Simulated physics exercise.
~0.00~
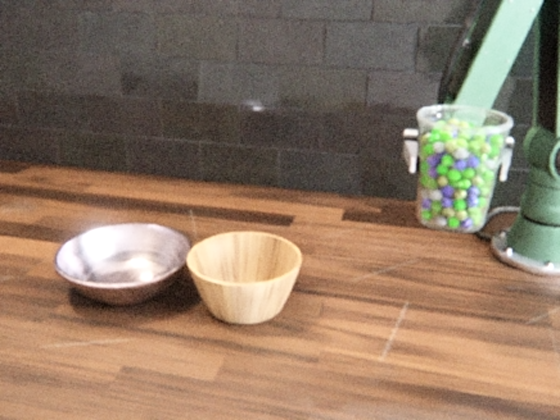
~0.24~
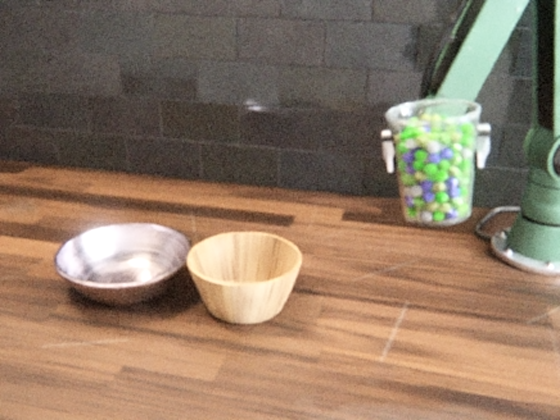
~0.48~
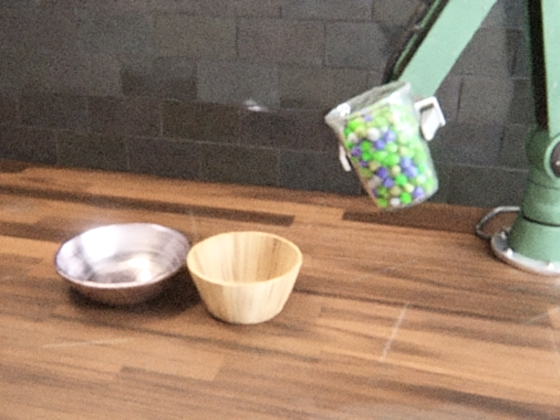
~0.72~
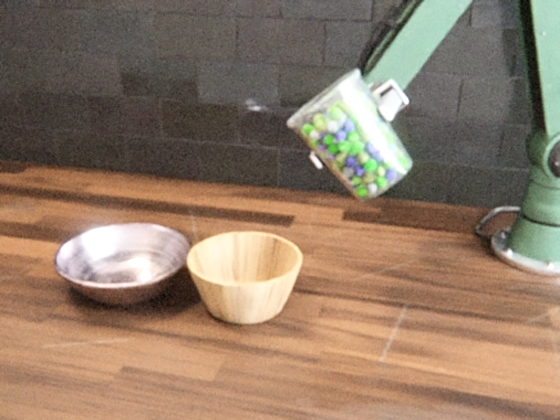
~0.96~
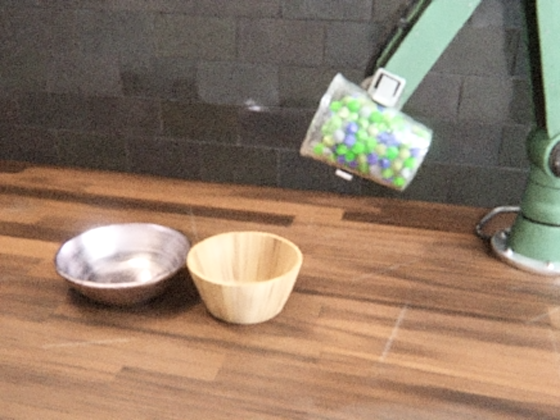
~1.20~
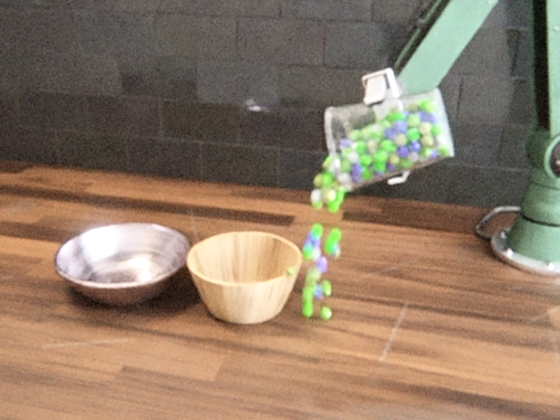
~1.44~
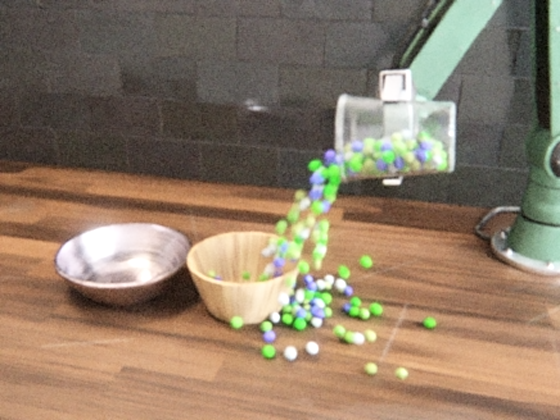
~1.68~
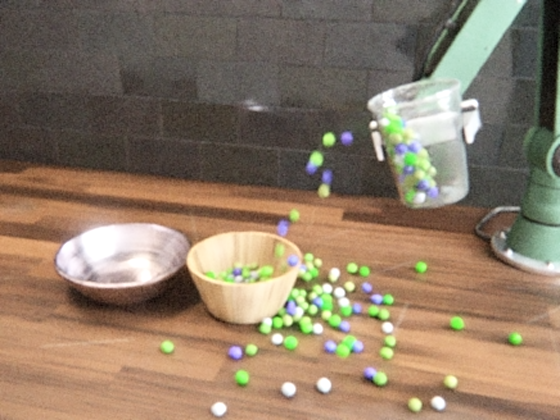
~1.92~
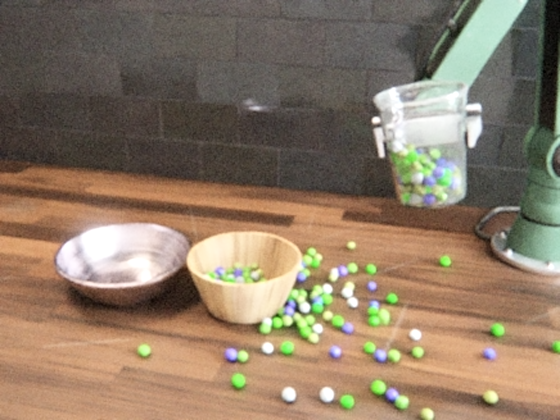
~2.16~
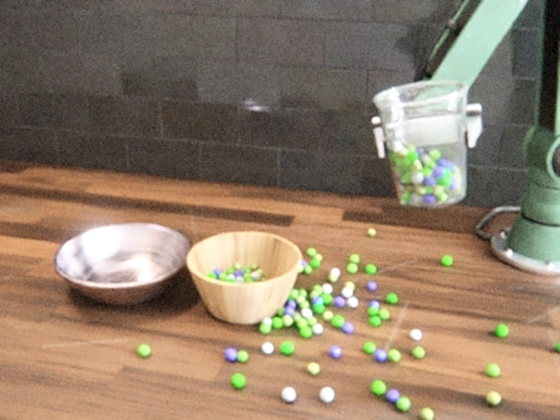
The footage shows a green robot arm moving a clear beaker of colourful round sweets leftward and tipping it toward a wooden bowl beside an empty metal bowl, then righting it, leaving some sweets in the wooden bowl, many scattered on the table and others still in the beaker.
